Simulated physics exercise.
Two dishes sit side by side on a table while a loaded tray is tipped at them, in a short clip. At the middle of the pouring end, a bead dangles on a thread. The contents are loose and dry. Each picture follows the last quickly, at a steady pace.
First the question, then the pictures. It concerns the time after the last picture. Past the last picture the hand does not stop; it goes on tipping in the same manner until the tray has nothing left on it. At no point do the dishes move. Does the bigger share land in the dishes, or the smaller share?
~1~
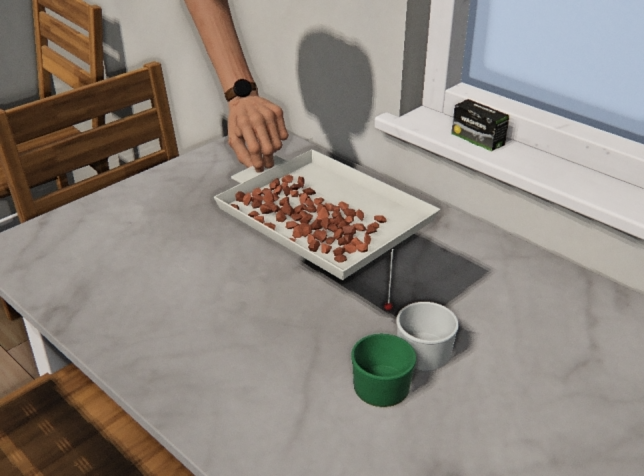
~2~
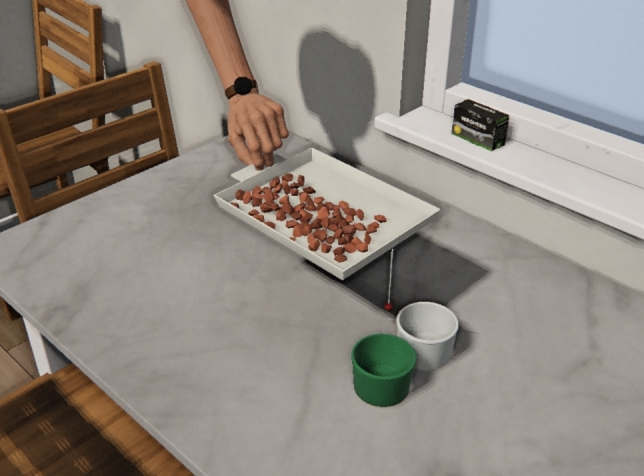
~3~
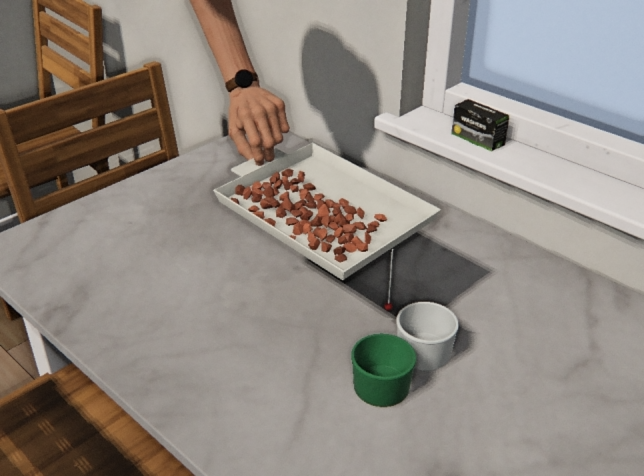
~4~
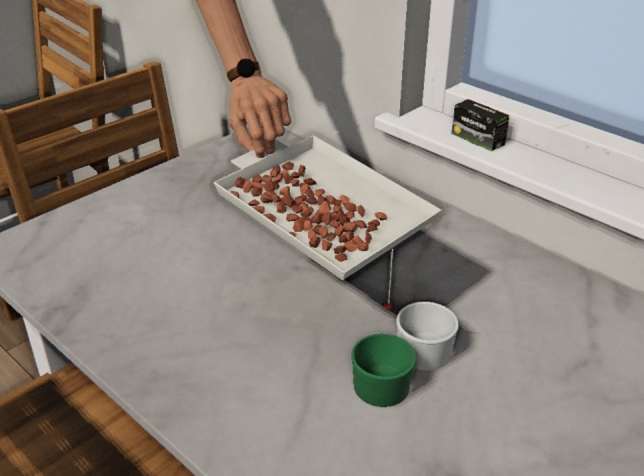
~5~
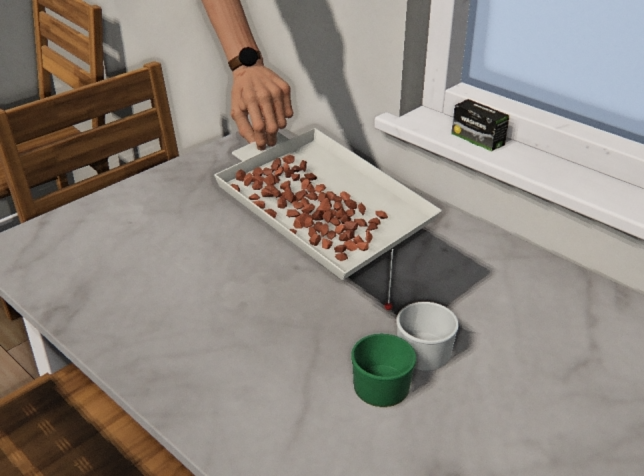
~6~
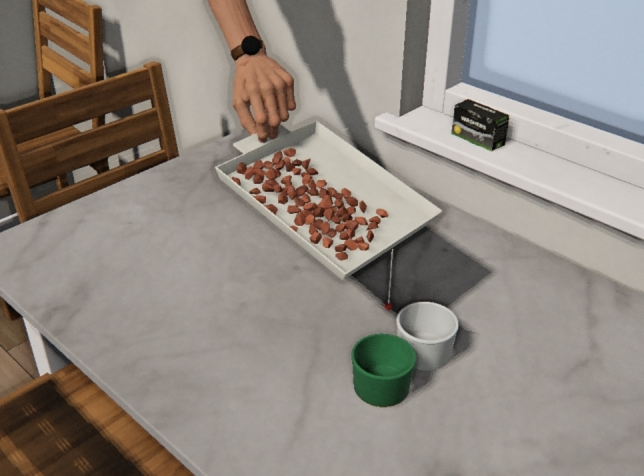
The bigger share lands in them.
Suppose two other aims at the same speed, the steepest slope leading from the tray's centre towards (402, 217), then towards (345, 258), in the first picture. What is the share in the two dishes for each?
Around 10 per cent first, around 30 per cent next.
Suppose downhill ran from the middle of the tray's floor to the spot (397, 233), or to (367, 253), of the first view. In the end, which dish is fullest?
The first try favours the right of the two, the second the left of the two.
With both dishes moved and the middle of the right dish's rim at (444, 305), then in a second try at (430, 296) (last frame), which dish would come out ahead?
The first time it is the dish to the left, and the second time it is the dish to the left.
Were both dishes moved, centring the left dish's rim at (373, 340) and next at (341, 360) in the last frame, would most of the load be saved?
Short of half and then Short of half.
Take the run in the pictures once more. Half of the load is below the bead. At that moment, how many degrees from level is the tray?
Reading: Some 100°.
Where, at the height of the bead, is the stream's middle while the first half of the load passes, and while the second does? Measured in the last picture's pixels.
Earlier half at (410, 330), later half at (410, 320).
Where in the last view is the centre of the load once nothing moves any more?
Around (400, 373), give or take.
Just after the last frame, tray tipped steeply; every one on the tray.
A moment on, tray tipped right over; the larger part on the tray; about a tenth in the left dish; just a few in the right dish; just a few outside both; about a tenth in the air.
Further on, tray tipped past a quarter turn; roughly half in the left dish; roughly a third in the right dish; roughly a quarter outside both.
When it is over, tray tipped past a quarter turn; roughly half in the left dish; roughly a third in the right dish; roughly a quarter outside both.
